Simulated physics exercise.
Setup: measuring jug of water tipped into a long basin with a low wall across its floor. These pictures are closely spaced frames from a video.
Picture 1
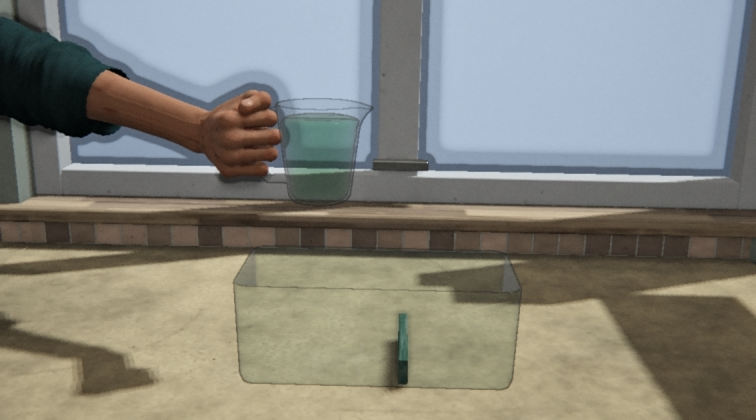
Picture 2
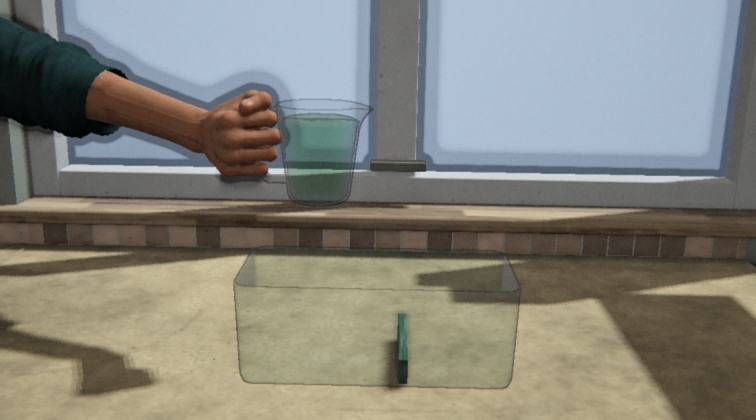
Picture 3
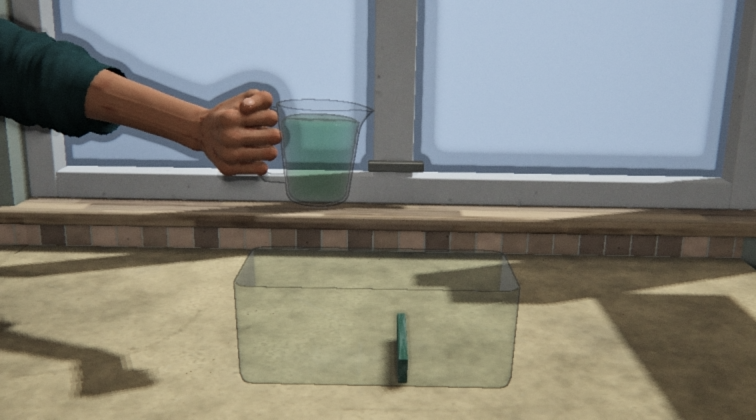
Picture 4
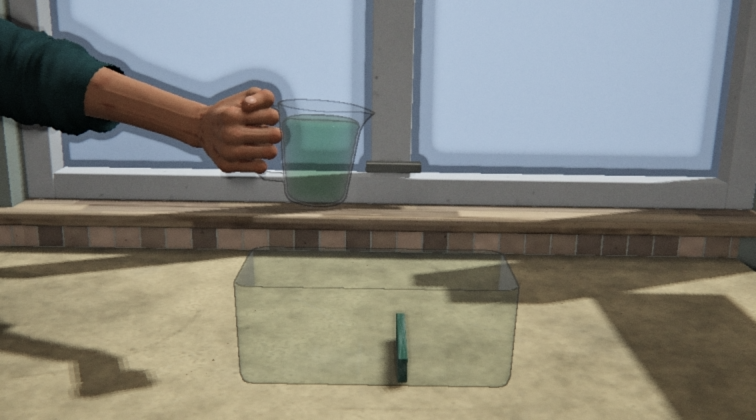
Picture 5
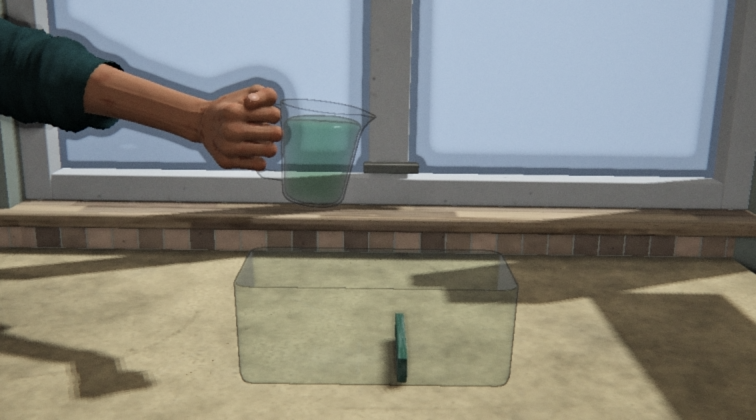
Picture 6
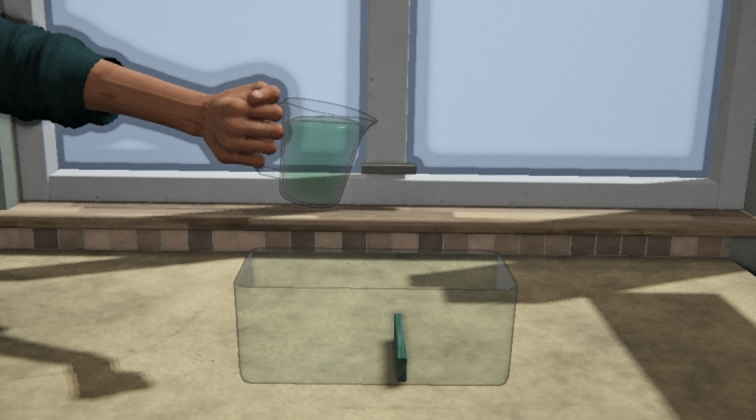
A hand slowly tilts a jug of green water slightly right above a clear basin.
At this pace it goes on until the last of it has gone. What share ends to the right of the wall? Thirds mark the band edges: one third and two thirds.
I would say more than two thirds ends up on that side.
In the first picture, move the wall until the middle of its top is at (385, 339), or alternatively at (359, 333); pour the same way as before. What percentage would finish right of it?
The first position gives around 90 percent, the second around 95 percent.
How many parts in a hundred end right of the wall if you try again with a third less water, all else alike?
It comes to around 90 percent.
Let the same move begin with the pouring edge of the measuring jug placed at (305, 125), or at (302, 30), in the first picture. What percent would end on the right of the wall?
Close to 10 in a hundred, then close to 10 in a hundred.
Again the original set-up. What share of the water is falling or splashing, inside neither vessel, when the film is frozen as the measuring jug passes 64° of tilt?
It comes to around 15 per cent.
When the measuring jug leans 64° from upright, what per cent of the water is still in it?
It still holds close to 80 per cent at that lean.
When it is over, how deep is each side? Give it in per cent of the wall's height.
Roughly 0 percent left, 80 percent right.
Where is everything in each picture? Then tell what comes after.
It leans 0°; its right rim is at (374, 107); the water meets the walls at (281, 117) and (361, 119); the long basin's rim runs from (244, 266) to (513, 272); the wall's top is at (403, 336), in the first picture.
It leans 0°; its right rim is at (374, 108); the water meets the walls at (281, 118) and (360, 120), in the second picture.
It leans 2°; its right rim is at (374, 109); the water meets the walls at (282, 118) and (360, 121), in the third picture.
It leans 4°; its right rim is at (375, 112); the water meets the walls at (282, 118) and (361, 122), in the fourth picture.
It leans 7°; its right rim is at (377, 116); the water meets the walls at (284, 119) and (363, 123), in the fifth picture.
It leans 11°; its right rim is at (378, 120); the water meets the walls at (285, 122) and (365, 124), in the sixth picture.
A moment on, the measuring jug is tipped part way and 79 per cent is still to pour, 0 is left of the wall and 4 right of it.
Next, the measuring jug is tipped on its side and 27 per cent is still to pour, 2 is left of the wall and 51 right of it.
Then the measuring jug is tipped right over and 1 per cent is still to pour, 7 is left of the wall and 88 right of it.
Later the measuring jug is tipped right over and 0 per cent is still to pour, 8 is left of the wall and 91 right of it.
At rest 8 per cent lies left of the wall, 91 right of it and 1 outside.
